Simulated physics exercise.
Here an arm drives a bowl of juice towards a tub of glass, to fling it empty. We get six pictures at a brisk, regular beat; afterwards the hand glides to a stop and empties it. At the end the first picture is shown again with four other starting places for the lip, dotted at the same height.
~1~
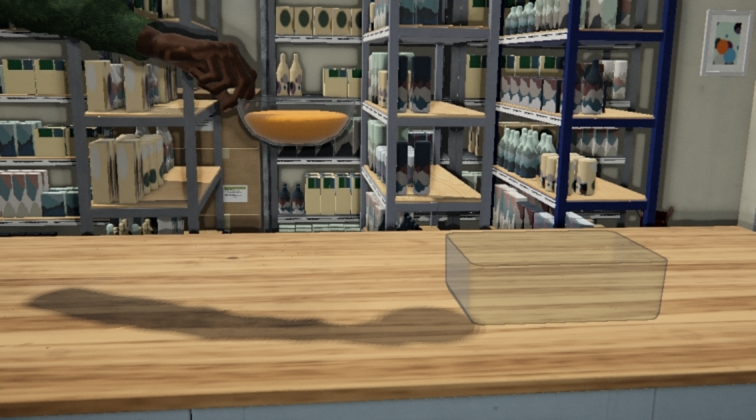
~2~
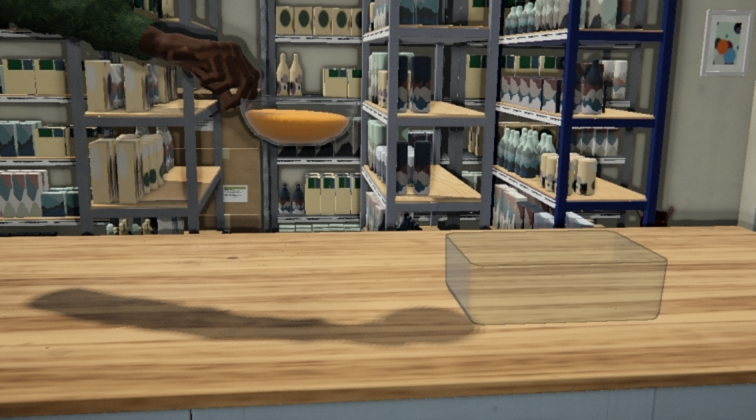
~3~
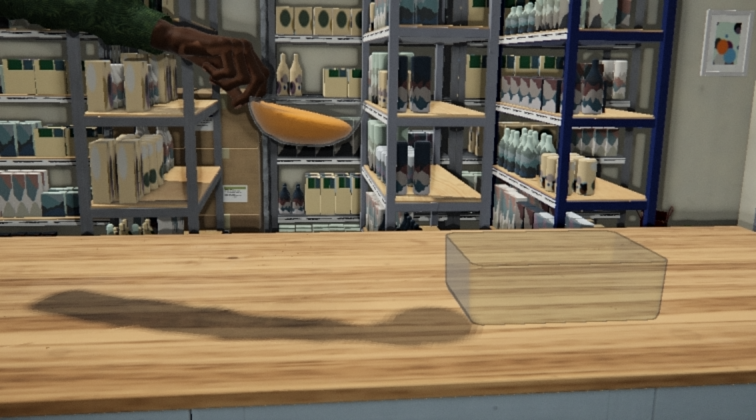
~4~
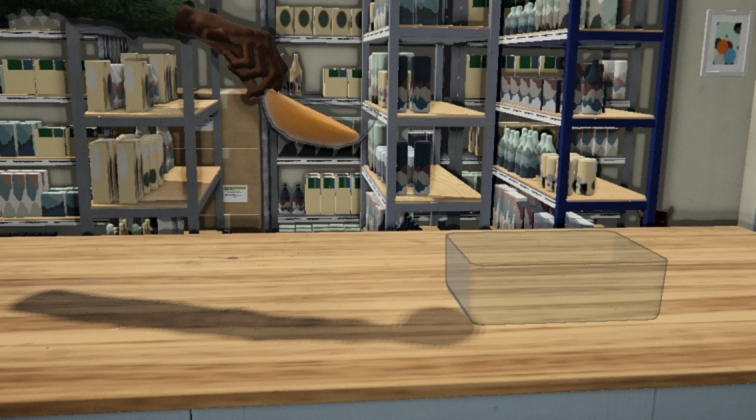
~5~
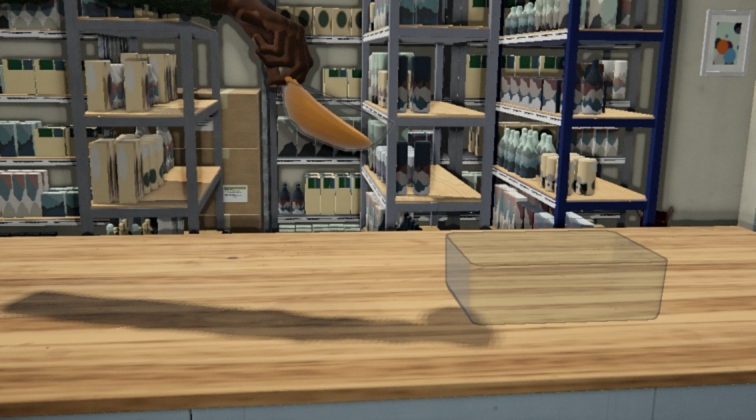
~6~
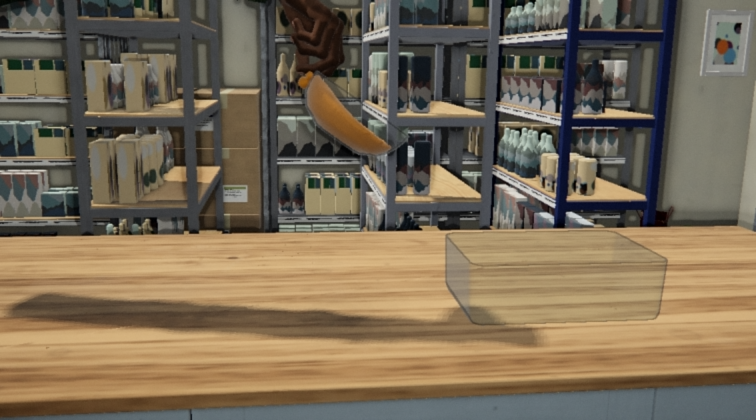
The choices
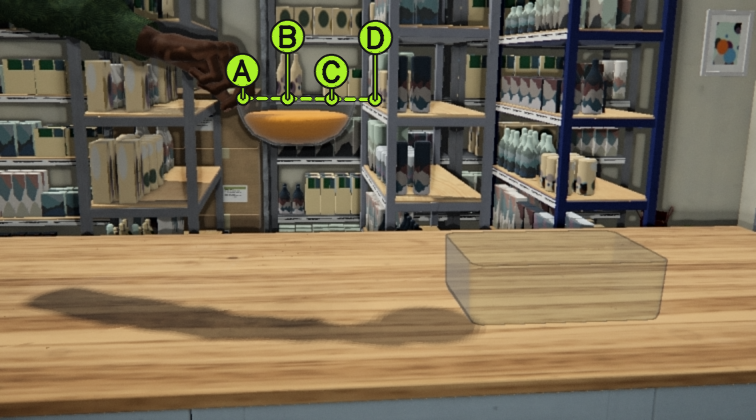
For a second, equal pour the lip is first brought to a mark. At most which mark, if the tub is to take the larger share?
B will do.
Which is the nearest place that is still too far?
A it is.
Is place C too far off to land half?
No, not at all.
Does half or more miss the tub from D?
No, that is safe.
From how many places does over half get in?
Three.
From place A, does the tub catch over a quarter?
No, less.
On the marked copy, A at (242, 98); B at (287, 98); C at (331, 99); D at (375, 99).
With A, about 13 % lands in the tub, 82 % falls short and 5 % goes beside or beyond.
With B, about 72 % lands in the tub, 16 % falls short and 12 % goes beside or beyond.
With C, about 77 % lands in the tub, 7 % falls short and 16 % goes beside or beyond.
With D, about 67 % lands in the tub, 5 % falls short and 27 % goes beside or beyond.
